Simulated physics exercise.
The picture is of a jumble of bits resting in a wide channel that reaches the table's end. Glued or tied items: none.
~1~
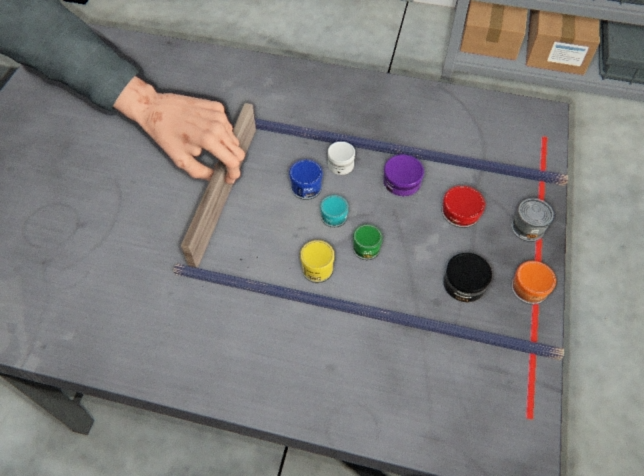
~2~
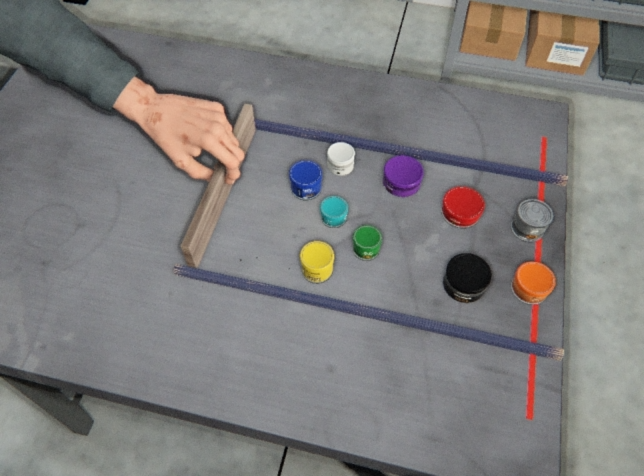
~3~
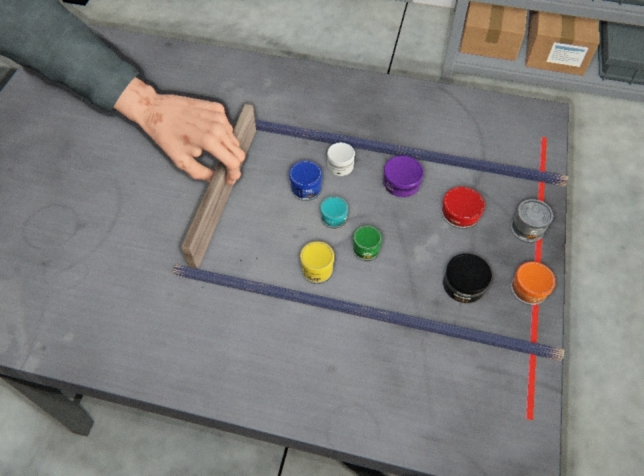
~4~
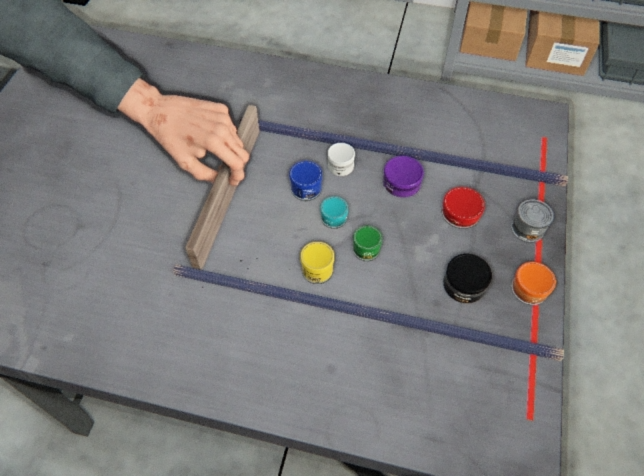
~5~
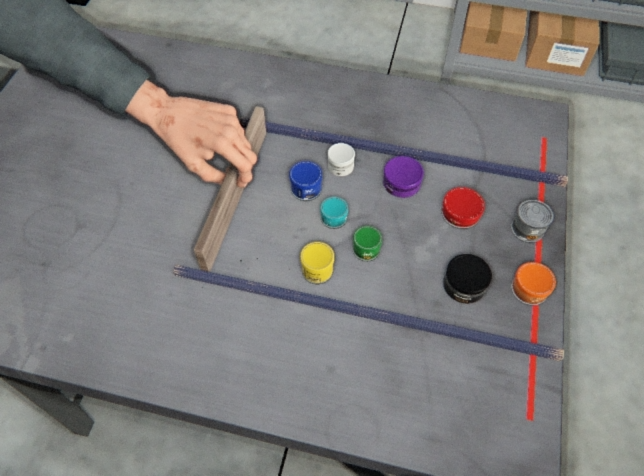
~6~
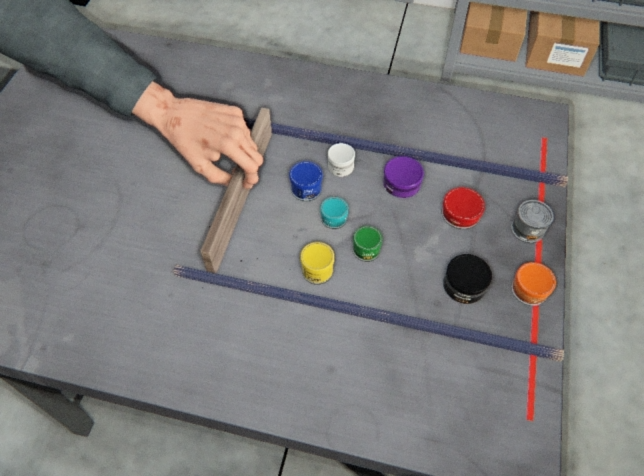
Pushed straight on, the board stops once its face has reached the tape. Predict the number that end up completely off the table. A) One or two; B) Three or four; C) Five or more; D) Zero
Five or more.
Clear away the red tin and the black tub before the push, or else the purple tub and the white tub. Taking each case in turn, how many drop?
3 in the first case, 4 in the second.
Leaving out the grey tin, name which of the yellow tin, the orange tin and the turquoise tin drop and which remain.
So: The yellow tin does not drop, the orange tin goes down, the turquoise tin does not drop.
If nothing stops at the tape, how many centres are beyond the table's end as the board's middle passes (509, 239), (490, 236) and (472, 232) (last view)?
2, 2 and 0.
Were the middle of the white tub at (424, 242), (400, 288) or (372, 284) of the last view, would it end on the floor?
White tub: Goes down; goes down; goes down.
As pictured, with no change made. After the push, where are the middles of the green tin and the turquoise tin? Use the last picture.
First (555, 283), then (555, 260).
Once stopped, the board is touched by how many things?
It ends up touching 5.
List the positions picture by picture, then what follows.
In the first frame, orange tin (533, 283); grey tin (532, 220); black tub (467, 278); board (222, 181); tape (538, 257).
In the second frame, grey tin (531, 221); white tub (341, 159).
In the third frame, black tub (467, 279); red tin (462, 208).
In the fourth frame, orange tin (533, 284); turquoise tin (334, 213).
In the fifth frame, grey tin (532, 221); blue tin (306, 181).
In the sixth frame, orange tin (533, 284); grey tin (532, 222); black tub (467, 279); board (240, 186); tape (539, 258).
Soon after, none off yet; orange tin at rest near (533, 284); grey tin at rest near (532, 222); black tub at rest near (467, 279).
After that, none off yet; orange tin displaced about its own width near (567, 289); grey tin displaced about its own width near (575, 228); black tub displaced about its own width near (527, 291).
In the end, the number that fall off is five or more; gone, purple tub, red tin, black tub, grey tin and orange tin.
